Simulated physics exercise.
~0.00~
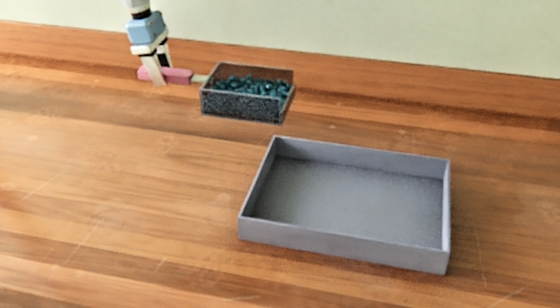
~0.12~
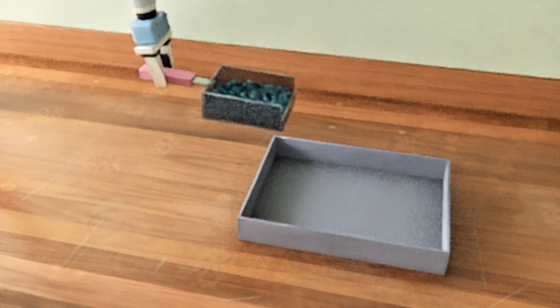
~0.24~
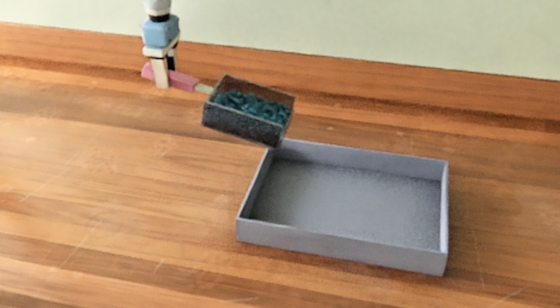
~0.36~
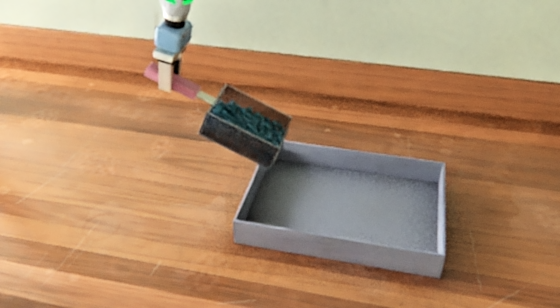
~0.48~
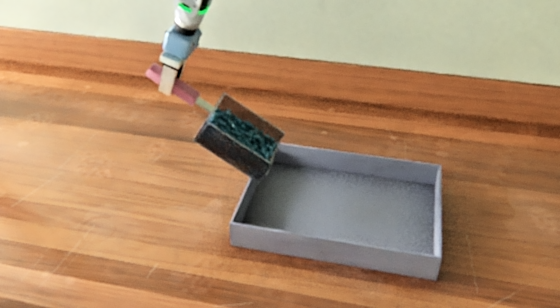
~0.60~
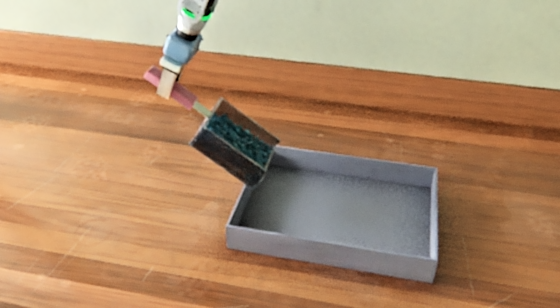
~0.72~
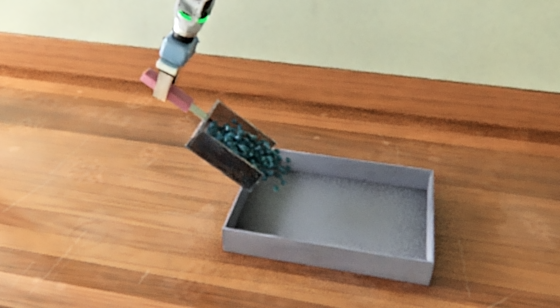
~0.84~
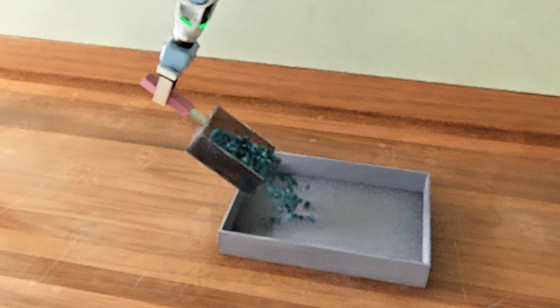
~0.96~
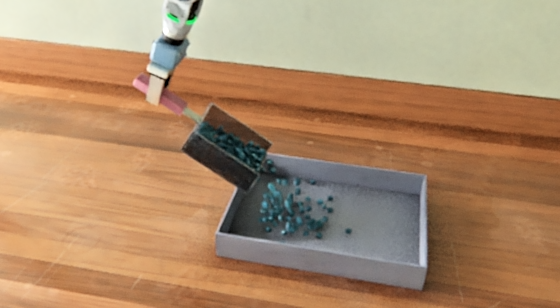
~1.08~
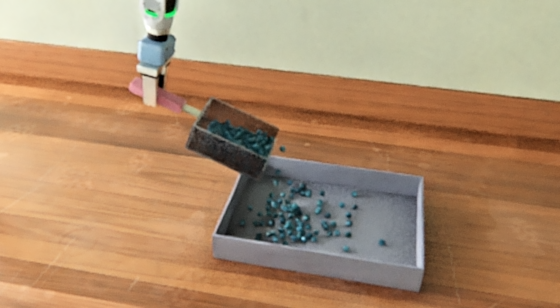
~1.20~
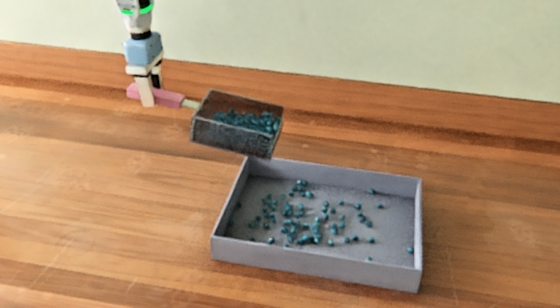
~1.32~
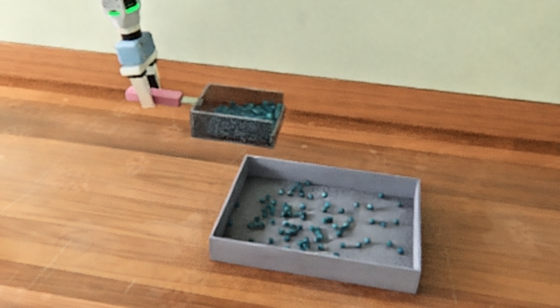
A robot arm tips a box, spills some teal beads into a gray tray, and levels it.
